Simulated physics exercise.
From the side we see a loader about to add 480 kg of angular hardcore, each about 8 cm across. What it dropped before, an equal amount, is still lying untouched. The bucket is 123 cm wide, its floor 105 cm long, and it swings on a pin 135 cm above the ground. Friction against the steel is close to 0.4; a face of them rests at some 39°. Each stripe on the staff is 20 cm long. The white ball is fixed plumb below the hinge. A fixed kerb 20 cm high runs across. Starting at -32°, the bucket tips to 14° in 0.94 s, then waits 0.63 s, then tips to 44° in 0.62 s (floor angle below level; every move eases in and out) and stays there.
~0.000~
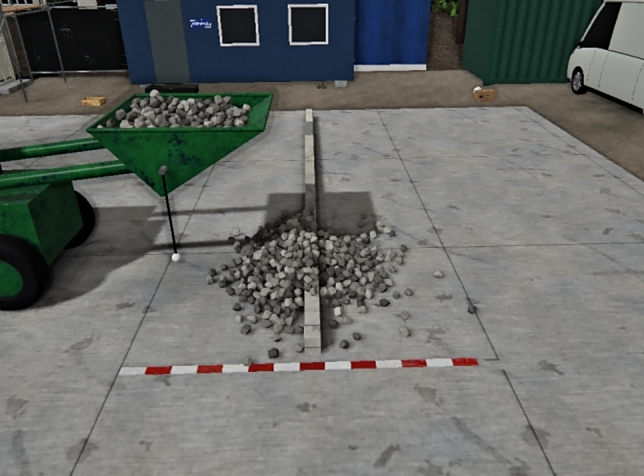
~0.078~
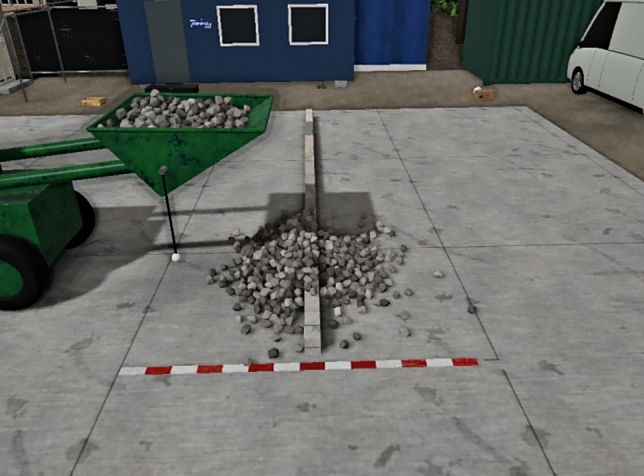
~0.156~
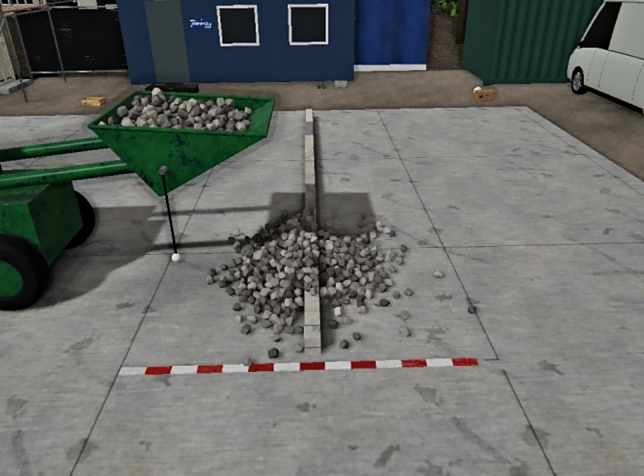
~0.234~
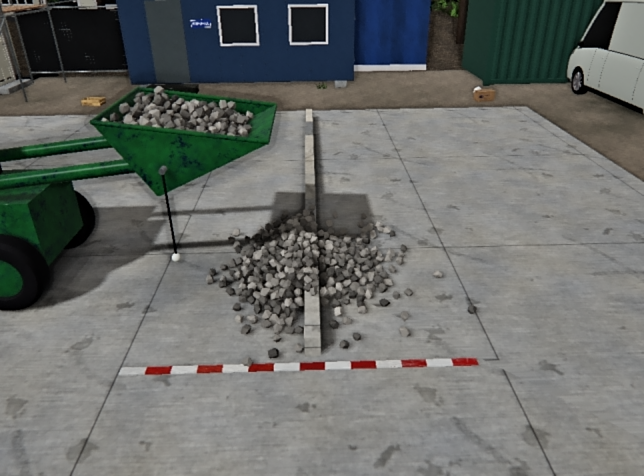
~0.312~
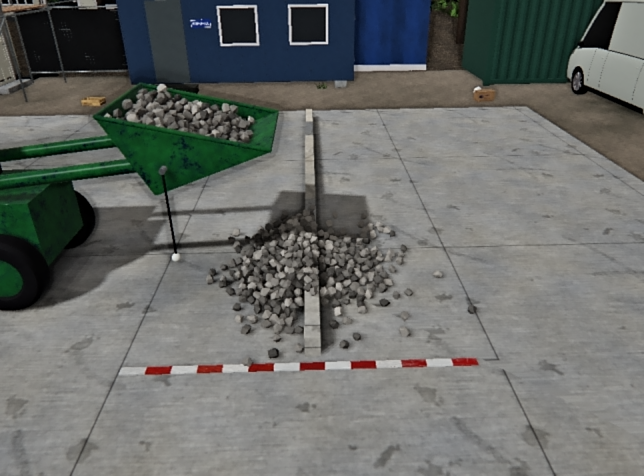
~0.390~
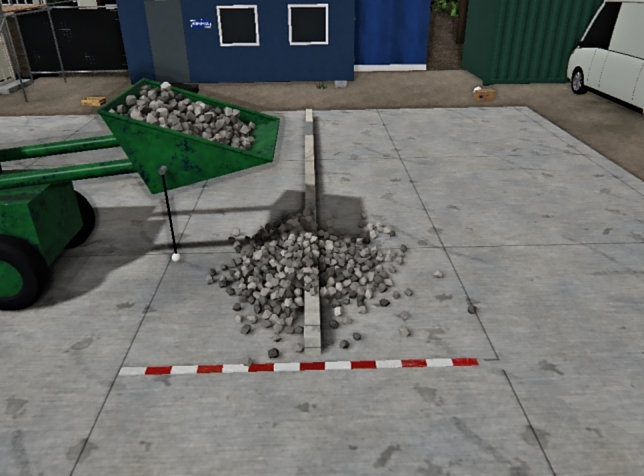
A green loader stands at the left of a grey concrete yard, seen from slightly above, with a blue building, a dark green container and a white van behind. Its raised bucket holds grey stones, beside a low kerb crossing a loose stone pile, with a red-and-white staff in front. The bucket slowly tilts its front edge downward, its stones shifting slightly with it, while the pile and camera stay still.
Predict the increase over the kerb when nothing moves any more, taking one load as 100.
Some 10 per cent is added.
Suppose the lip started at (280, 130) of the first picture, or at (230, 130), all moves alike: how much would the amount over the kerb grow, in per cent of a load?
First some 25, then 0 per cent.
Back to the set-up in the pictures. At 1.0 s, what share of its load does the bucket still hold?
Roughly 100 per cent is still inside.
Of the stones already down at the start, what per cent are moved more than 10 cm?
About 5 per cent.
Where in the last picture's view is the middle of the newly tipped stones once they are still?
Near (268, 252).
After 0.7 s the floor is at 7°; in per cent of one load, 100 in the bucket, 72 on this side of the kerb, 28 over the kerb; the foremost stones are at (411, 261).
After 1.0 s the floor is at 14°; in per cent of one load, 100 in the bucket, 73 on this side of the kerb, 28 over the kerb; the foremost stones are at (411, 261).
After 2.6 s the floor is at 44°; in per cent of one load, 12 in the bucket, 158 on this side of the kerb, 30 over the kerb; the foremost stones are at (411, 261).
After 5.4 s the floor is at 44°; in per cent of one load, 0 in the bucket, 163 on this side of the kerb, 37 over the kerb; the foremost stones are at (411, 261). Net gain over the kerb, 10.
